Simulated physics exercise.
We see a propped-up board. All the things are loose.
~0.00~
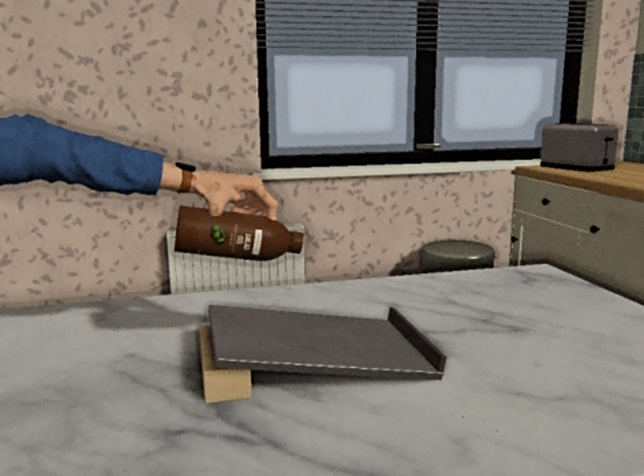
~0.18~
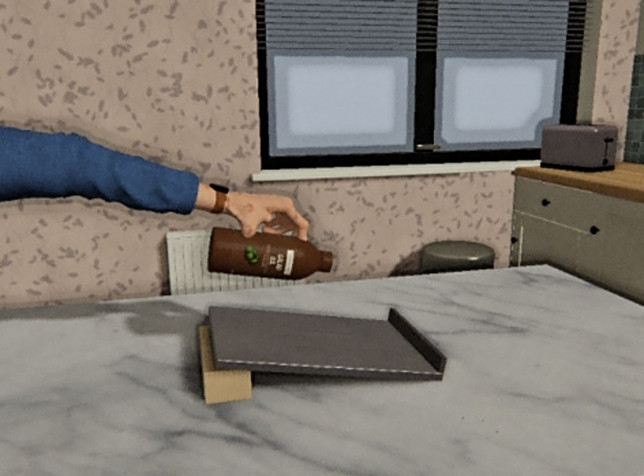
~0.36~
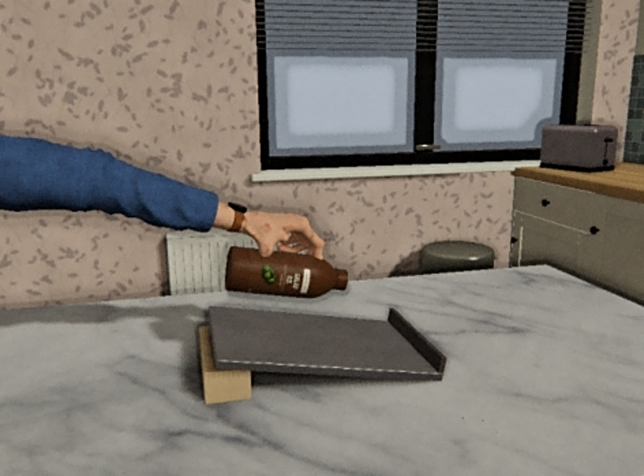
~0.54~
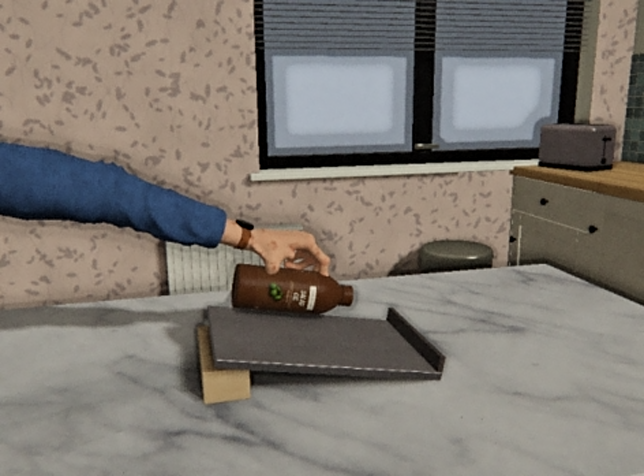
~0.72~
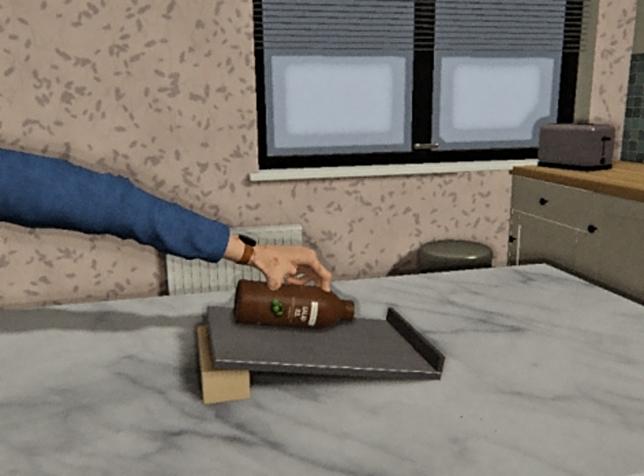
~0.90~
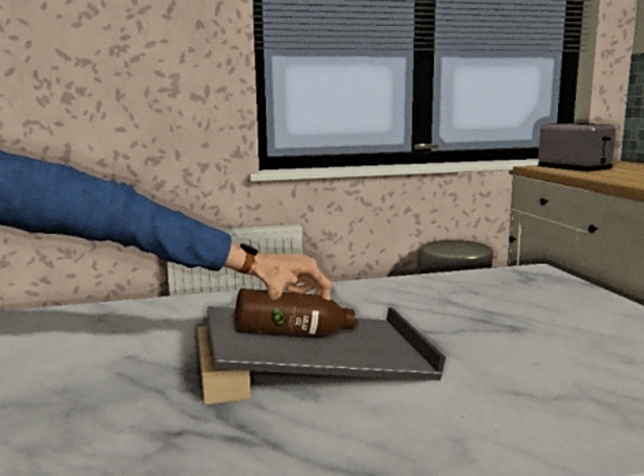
We see a hand holding a brown bottle on its side above a grey board propped on a small block on a marble surface; the arm moves right and downward, lowering the bottle onto the board.
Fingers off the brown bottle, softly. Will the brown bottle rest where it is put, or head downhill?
The brown bottle stays where it is put.
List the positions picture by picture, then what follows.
In the first frame, on its way; brown bottle (240, 236).
In the second frame, on its way; brown bottle (272, 256).
In the third frame, on its way; brown bottle (288, 274).
In the fourth frame, on its way; brown bottle (294, 291).
In the fifth frame, on its way; brown bottle (296, 306).
In the sixth frame, in place under the hand; brown bottle (296, 315).
Around 1.20 s, nothing moves.
Around 1.70 s, brown bottle resting near (297, 315).
Finally (2.4 s), it is still in place. Final places as the last picture's camera would see them, brown bottle near (297, 315). The brown bottle keeps its place.
